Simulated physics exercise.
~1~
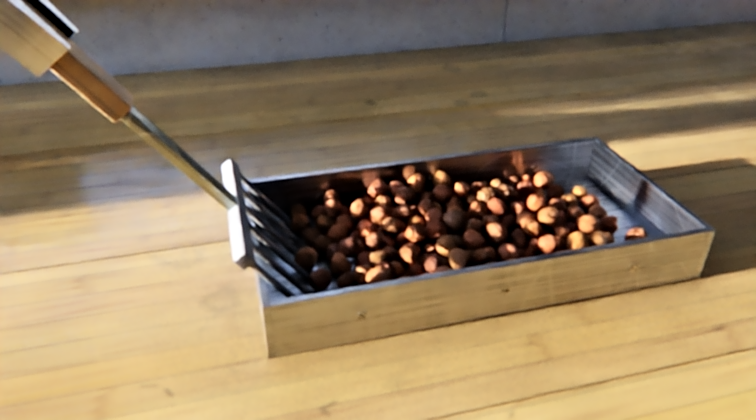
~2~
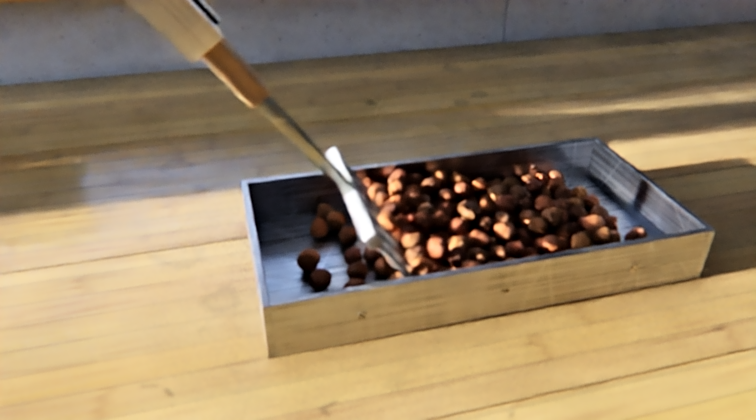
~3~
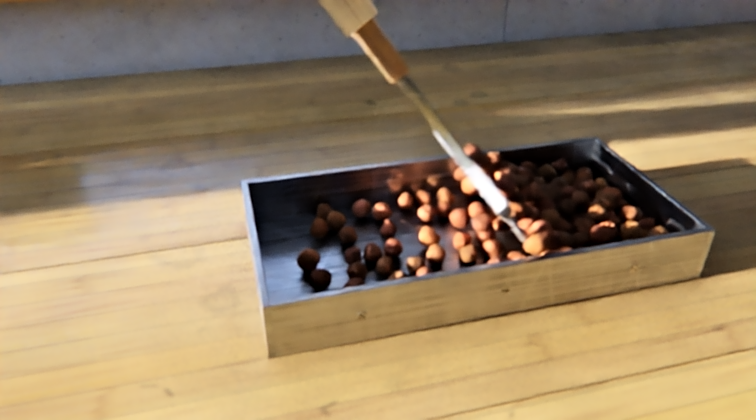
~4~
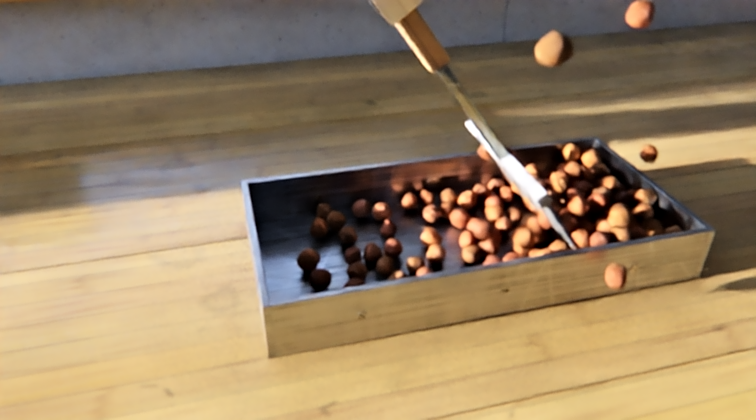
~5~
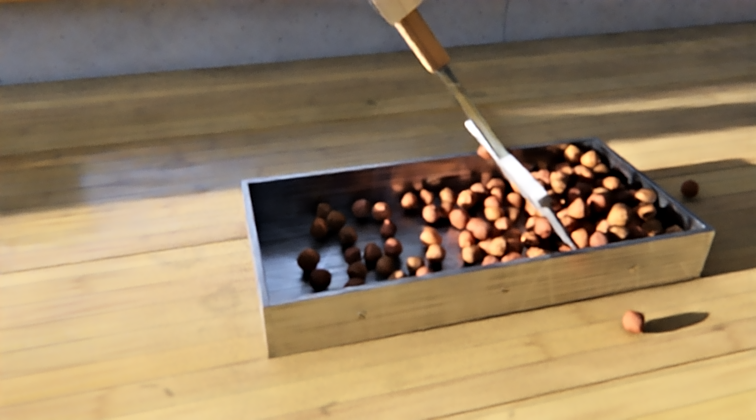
The clip opens on a shallow wooden tray with a dark interior, resting on a sunlit wooden surface and holding a broad heap of small round brown nuts. A long-handled comb stands at the left end of the tray, its prongs behind the pile. The tool sweeps to the right, pushing most of the nuts along and leaving a scattering behind. As it nears the right end, the nuts bunch up high and a few fly out. The comb stops, two nuts lie on the surface outside, and the rest stay in the tray, mostly crowded at the right.
